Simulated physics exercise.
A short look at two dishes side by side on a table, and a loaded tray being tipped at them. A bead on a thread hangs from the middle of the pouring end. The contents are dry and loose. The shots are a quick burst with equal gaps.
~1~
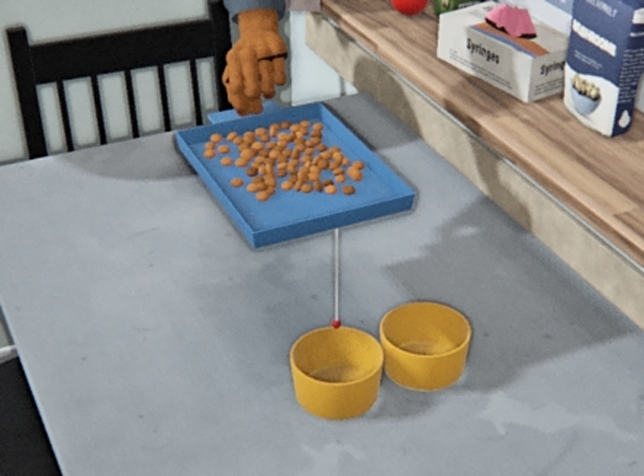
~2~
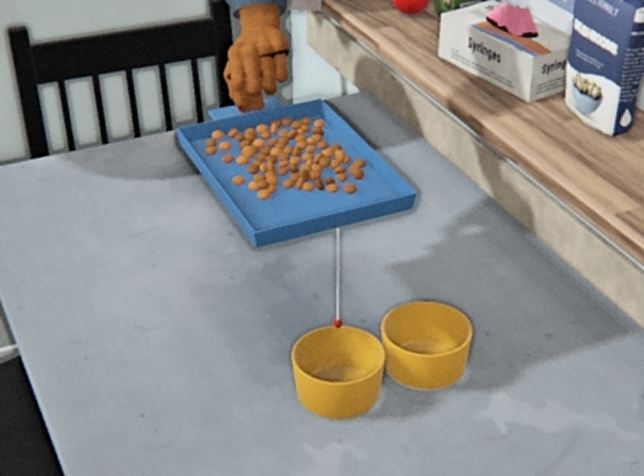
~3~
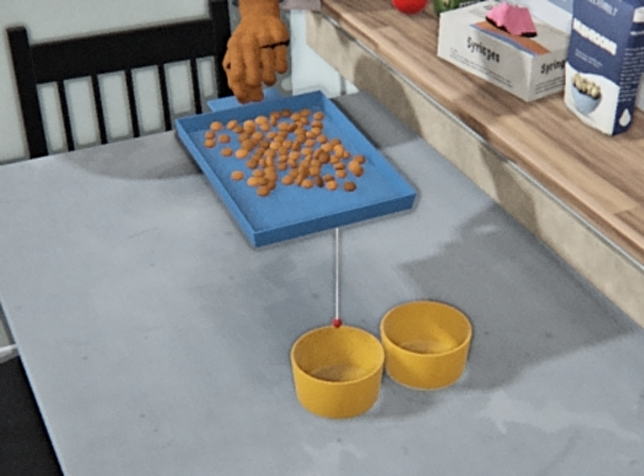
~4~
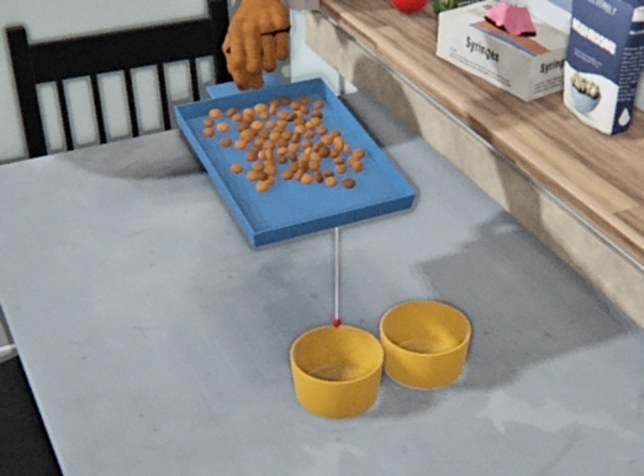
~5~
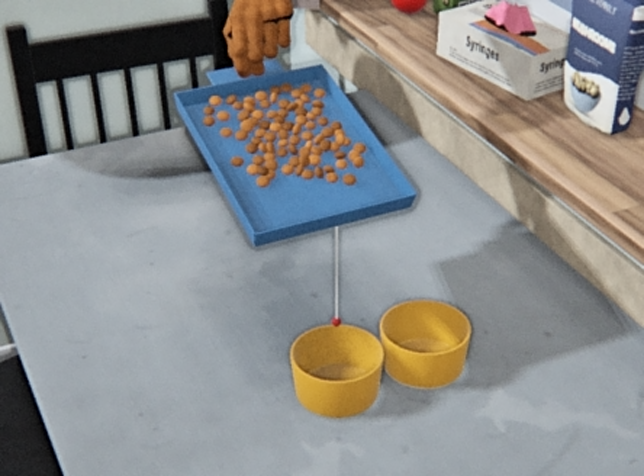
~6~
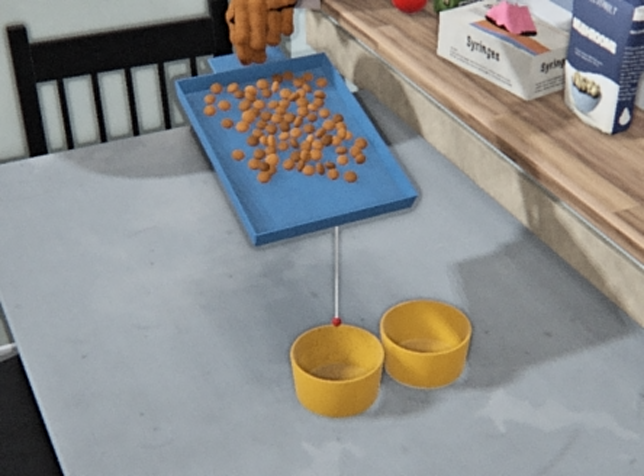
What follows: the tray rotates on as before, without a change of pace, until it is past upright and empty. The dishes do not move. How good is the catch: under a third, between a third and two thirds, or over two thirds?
The two hold between a third and two thirds of the load.
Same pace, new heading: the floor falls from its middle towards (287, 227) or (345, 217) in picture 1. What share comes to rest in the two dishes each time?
The first gives 20 %, the second 70 %.
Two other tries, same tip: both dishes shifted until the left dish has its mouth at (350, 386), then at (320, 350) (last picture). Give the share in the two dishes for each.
In turn 60 and 40 in a hundred.
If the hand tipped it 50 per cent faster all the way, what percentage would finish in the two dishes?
Some 50 per cent.
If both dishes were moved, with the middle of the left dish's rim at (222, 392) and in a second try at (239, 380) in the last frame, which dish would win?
At the first place the right one, at the second the right dish.
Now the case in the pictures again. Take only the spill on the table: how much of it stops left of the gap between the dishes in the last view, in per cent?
About 50 per cent.
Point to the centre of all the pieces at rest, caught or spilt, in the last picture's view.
At about (350, 399).
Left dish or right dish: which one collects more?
More ends in the left-hand dish.
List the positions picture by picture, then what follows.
In the first picture, corners of the pouring end at (255, 231) and (411, 193), level; middle of the load at (296, 155), bits of cat kibble; left dish at (357, 398); right dish at (446, 370); bead on its thread at (337, 324).
In the second picture, corners of the pouring end at (256, 231) and (413, 192), level; middle of the load at (297, 152).
In the third picture, corners of the pouring end at (256, 231) and (413, 192), tipped barely, level across its low end; middle of the load at (297, 147).
In the fourth picture, corners of the pouring end at (256, 232) and (412, 193), tipped a little, level across its low end; middle of the load at (296, 138).
In the fifth picture, corners of the pouring end at (256, 232) and (413, 193), tipped a little, level across its low end; middle of the load at (297, 130).
In the sixth picture, corners of the pouring end at (257, 233) and (414, 194), tipped clearly, level across its low end; middle of the load at (299, 122); left dish at (357, 396); right dish at (447, 368).
Soon after the last picture, tray tipped steeply; nearly all on the tray; a small part in the air.
A little later, tray tipped right over; about two thirds on the tray; a small part in the left dish; a stray few in the right dish; about a quarter outside both; a stray few in the air.
Later still, tray tipped past a quarter turn; about a third in the left dish; a small part in the right dish; about half outside both.
At rest, tray tipped past a quarter turn; about a third in the left dish; a small part in the right dish; about half outside both.
